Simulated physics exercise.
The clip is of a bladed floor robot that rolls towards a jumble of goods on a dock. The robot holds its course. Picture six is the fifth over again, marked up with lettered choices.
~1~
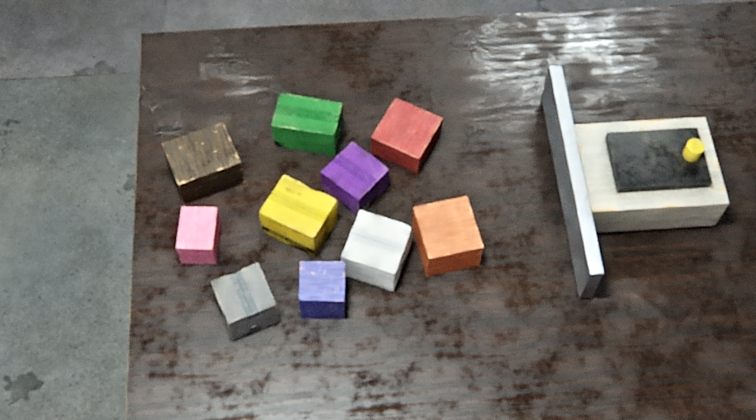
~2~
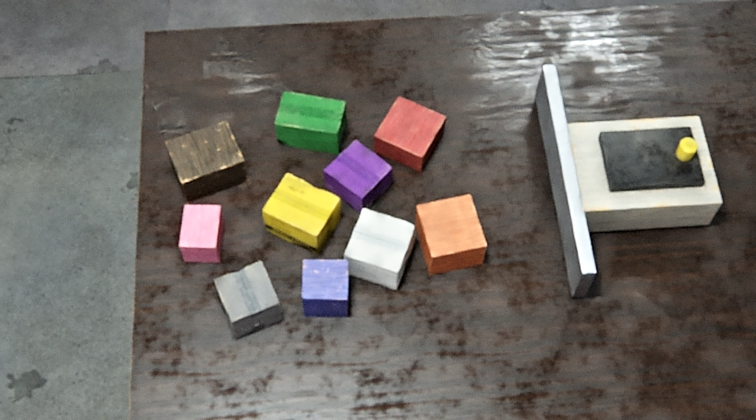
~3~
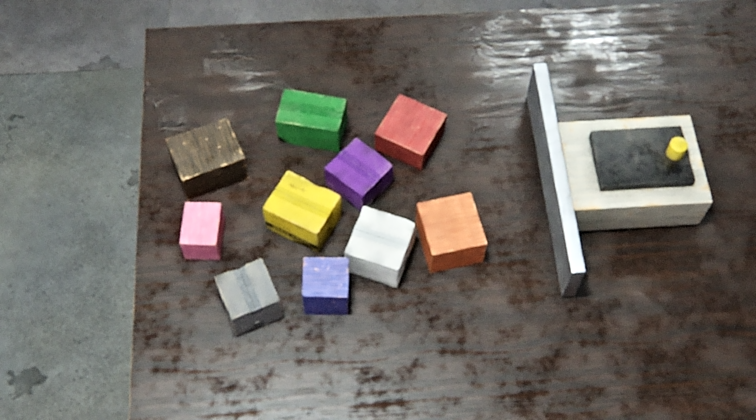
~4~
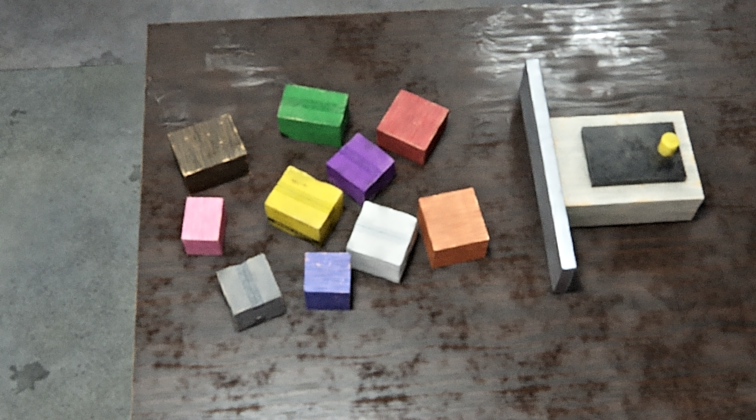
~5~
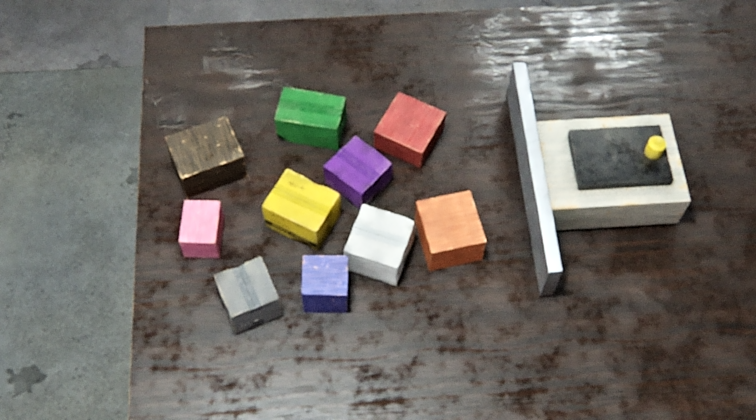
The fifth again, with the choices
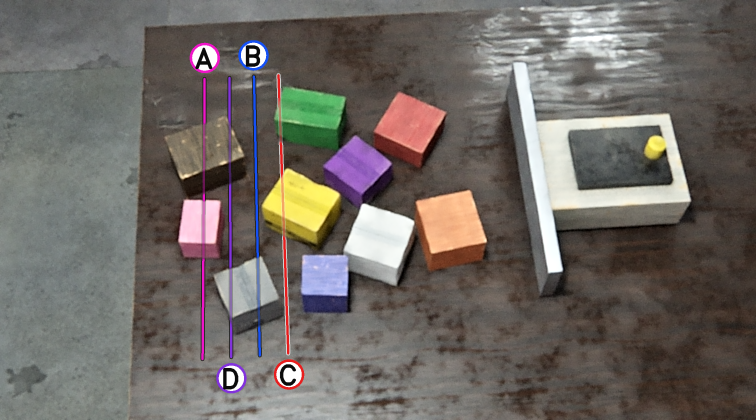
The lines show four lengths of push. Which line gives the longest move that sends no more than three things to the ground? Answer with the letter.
It can go as far as D.
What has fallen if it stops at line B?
It is the pink crate.
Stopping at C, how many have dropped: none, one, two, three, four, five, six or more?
By then, none.
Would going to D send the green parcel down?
No.
On the marked copy, A at (204, 209); B at (257, 206); C at (283, 204); D at (230, 207).
Following D. Soon after the start, robot (504, 163); blue crate (319, 300); yellow box (293, 210).
Later, robot (394, 169); pink crate (187, 229); black crate (193, 159).
In the end, robot (309, 174); pink crate over the edge; black crate (140, 161); one fallen.
As for the rest, A drops five; B is within the limit but short; C is within the limit but short.
